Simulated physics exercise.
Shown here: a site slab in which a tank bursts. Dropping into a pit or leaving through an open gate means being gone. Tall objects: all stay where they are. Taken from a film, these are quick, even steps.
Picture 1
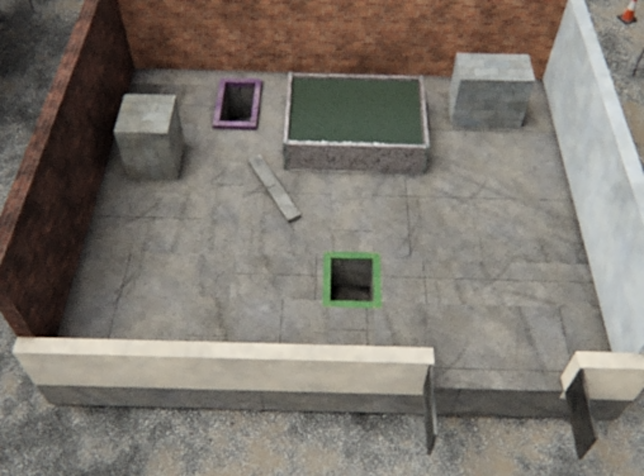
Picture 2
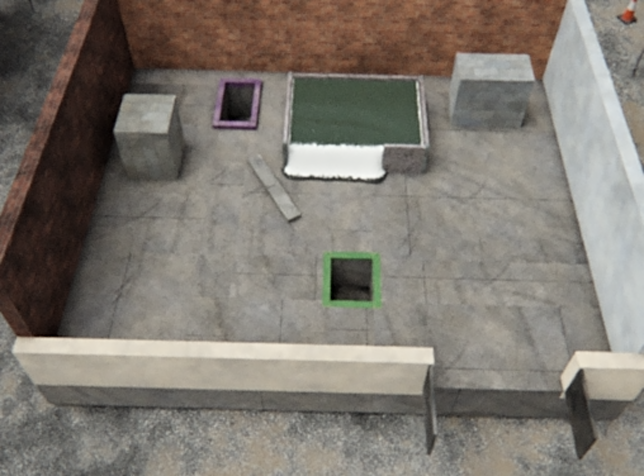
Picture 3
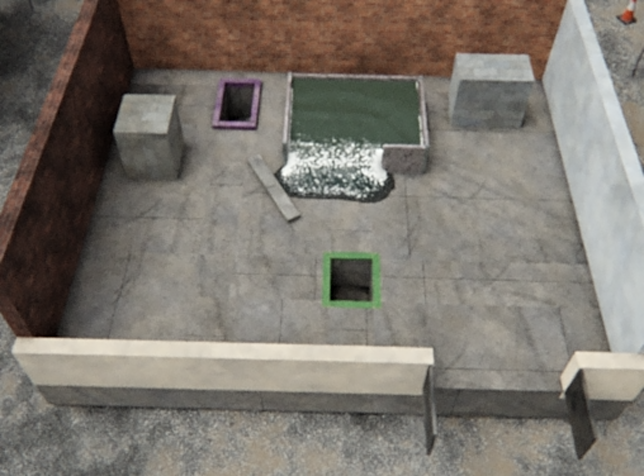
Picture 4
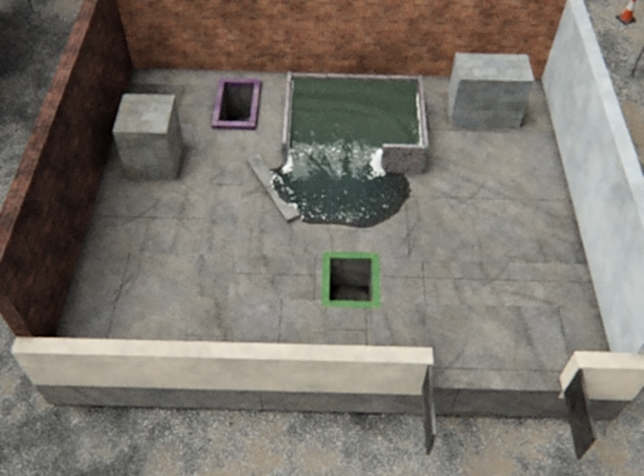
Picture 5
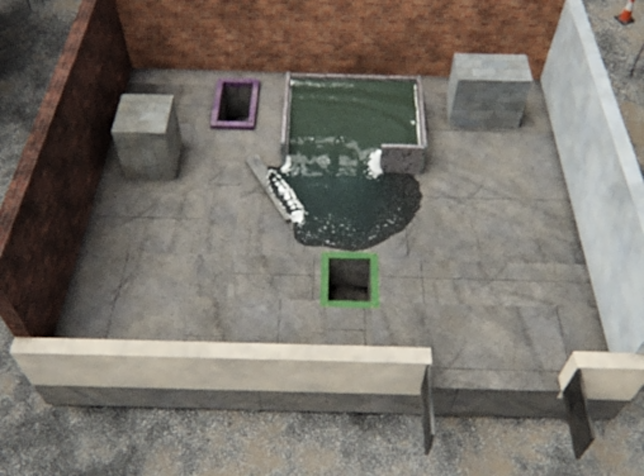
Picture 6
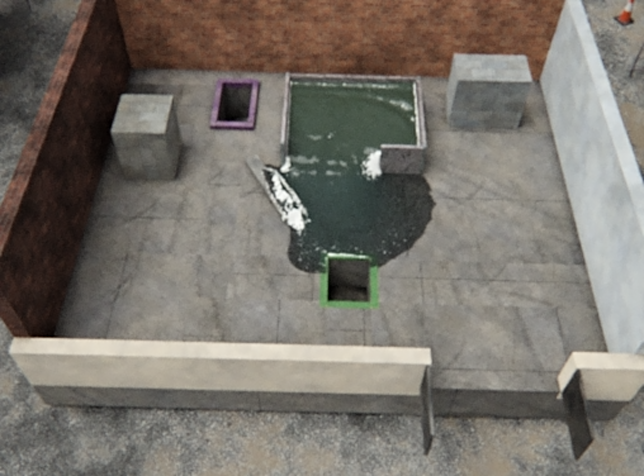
We see a walled concrete yard with a tank of dark green water, which bursts open at its front; white, foaming water pours out, spreads across the slab past a slanted plank, and reaches the edge of a green-framed pit.
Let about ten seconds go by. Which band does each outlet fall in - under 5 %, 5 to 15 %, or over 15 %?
Bands: The gate is in the 5 to 15 % band; the green pit is in the over 15 % band; the purple pit is in the under 5 % band.
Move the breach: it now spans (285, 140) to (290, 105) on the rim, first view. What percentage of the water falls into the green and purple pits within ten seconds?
Approximately, green takes 4 % and purple takes 4 %.
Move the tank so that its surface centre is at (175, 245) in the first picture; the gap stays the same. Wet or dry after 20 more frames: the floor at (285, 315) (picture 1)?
Result: Inundated.
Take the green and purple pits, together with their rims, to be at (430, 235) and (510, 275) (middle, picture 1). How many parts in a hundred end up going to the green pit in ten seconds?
Share for the green pit: 8 percent.
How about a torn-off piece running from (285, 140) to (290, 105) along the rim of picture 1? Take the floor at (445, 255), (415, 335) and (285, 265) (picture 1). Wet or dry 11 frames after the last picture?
Unsoaked, then unsoaked, then unsoaked.
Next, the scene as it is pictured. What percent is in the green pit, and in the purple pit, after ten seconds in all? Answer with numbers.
I reckon close to 32 % and close to 0 % respectively.
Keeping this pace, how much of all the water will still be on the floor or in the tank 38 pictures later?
The share not yet gone is roughly 64 percent.
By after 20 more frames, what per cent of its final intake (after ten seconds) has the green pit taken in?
Around 65 in a hundred.
A moment on, water covers 20 % of the floor; the gate 0 %, the green pit 5 %, the purple pit 0 %.
Next, water covers 35 % of the floor; the gate 0 %, the green pit 13 %, the purple pit 0 %.
Then, water covers 50 % of the floor; the gate 3 %, the green pit 20 %, the purple pit 0 %.
Later, water covers 55 % of the floor; the gate 7 %, the green pit 28 %, the purple pit 0 %.
In the end, water covers 80 % of the floor; the gate 12 %, the green pit 32 %, the purple pit 0 %.
